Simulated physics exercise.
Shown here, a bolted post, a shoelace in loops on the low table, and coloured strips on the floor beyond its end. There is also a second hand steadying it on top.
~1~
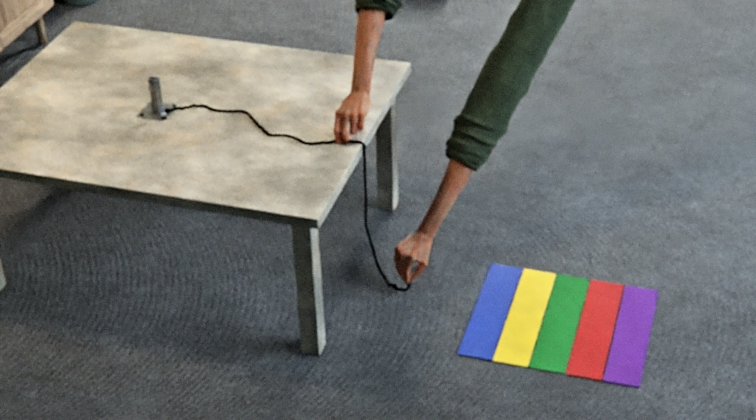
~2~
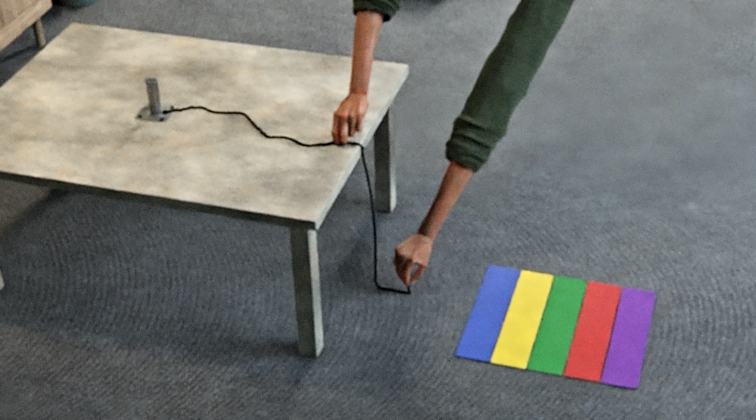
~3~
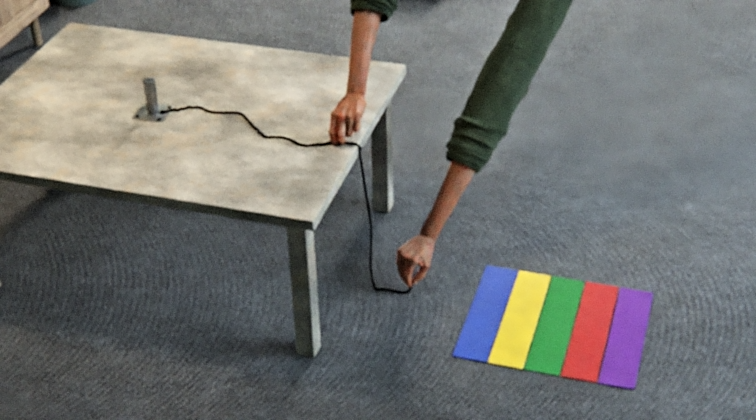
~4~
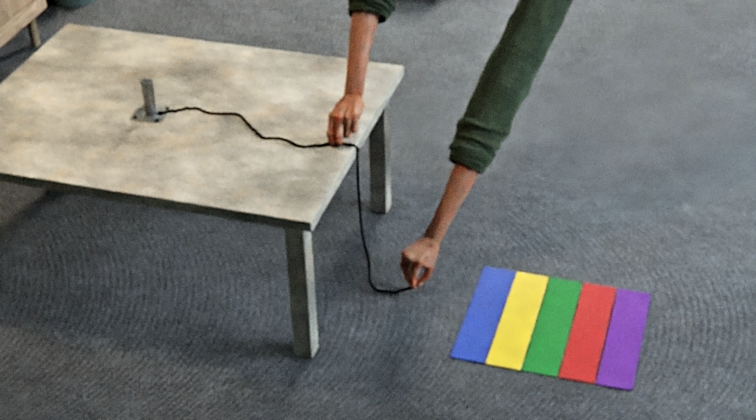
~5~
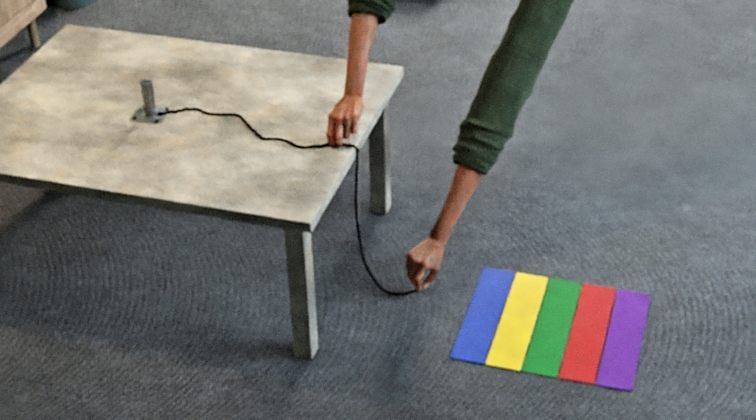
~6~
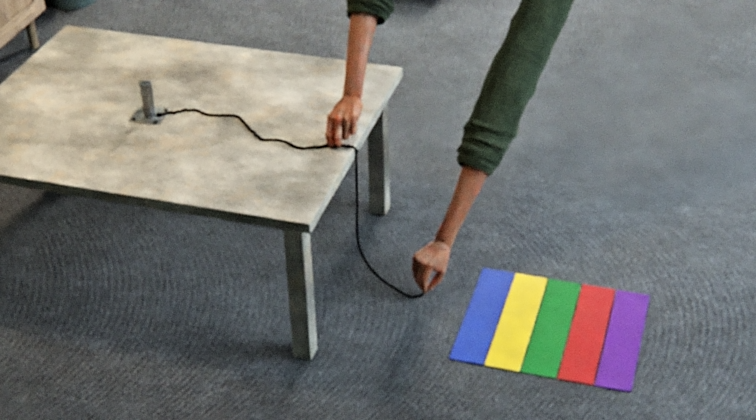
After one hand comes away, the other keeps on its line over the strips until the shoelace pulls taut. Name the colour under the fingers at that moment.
Green.
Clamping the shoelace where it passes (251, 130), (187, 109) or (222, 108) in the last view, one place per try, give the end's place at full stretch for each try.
(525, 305), (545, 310) and (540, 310).
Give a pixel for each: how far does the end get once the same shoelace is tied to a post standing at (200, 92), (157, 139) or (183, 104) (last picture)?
Results per try: (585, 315); (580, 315); (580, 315).
Soon after, end near (501, 301); over blue.
Then, end near (533, 307); over yellow.
At full stretch, end near (554, 311); over green. The green one.
